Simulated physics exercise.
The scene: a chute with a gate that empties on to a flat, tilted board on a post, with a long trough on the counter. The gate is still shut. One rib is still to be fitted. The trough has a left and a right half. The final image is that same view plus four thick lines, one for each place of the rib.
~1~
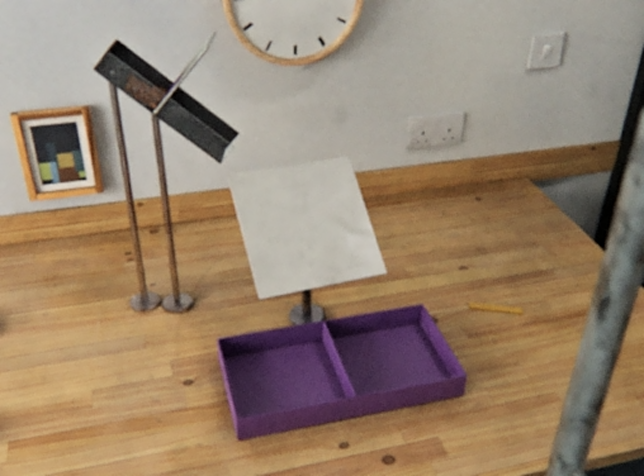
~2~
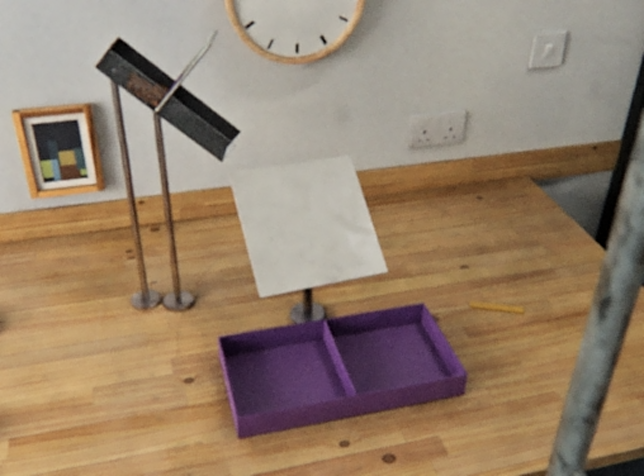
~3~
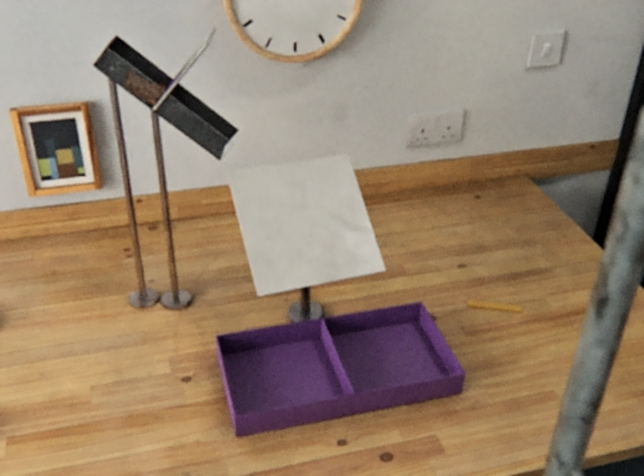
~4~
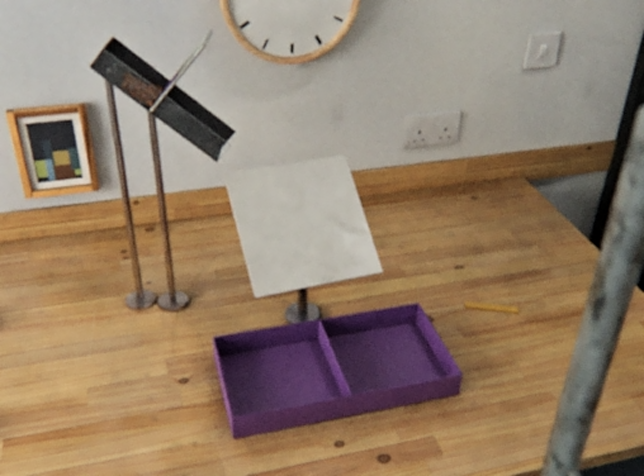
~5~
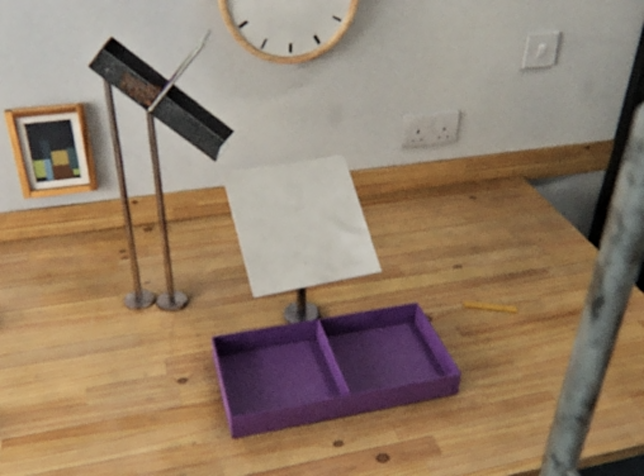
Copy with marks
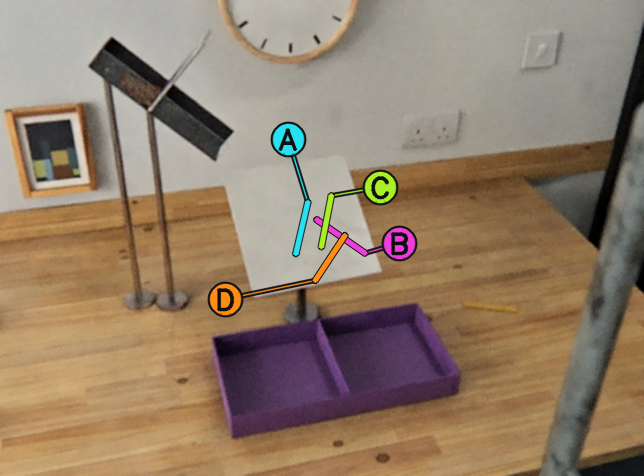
We see a raised metal chute with its gate shut, a tilted pale board on a post, and a purple two-part trough on a wooden counter; nothing moves apart from a very slight shift of the view.
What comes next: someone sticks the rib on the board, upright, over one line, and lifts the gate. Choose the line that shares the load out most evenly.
I would pick line C.
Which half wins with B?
Right.
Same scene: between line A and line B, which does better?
Line B.
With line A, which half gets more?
More lands on the left.
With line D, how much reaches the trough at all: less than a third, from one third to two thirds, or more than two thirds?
It is more than two thirds.
On the marked copy, line A from (307, 202) to (295, 253); line B from (316, 219) to (364, 253); line C from (331, 195) to (321, 246); line D from (344, 235) to (315, 280).
With A, of what is caught, nearly all in the left half, a stray few in the right.
With B, of what is caught, a small part in the left half, most in the right.
With C, of what is caught, about half in the left half, about half in the right.
With D, of what is caught, nearly all in the left half, a small part in the right.
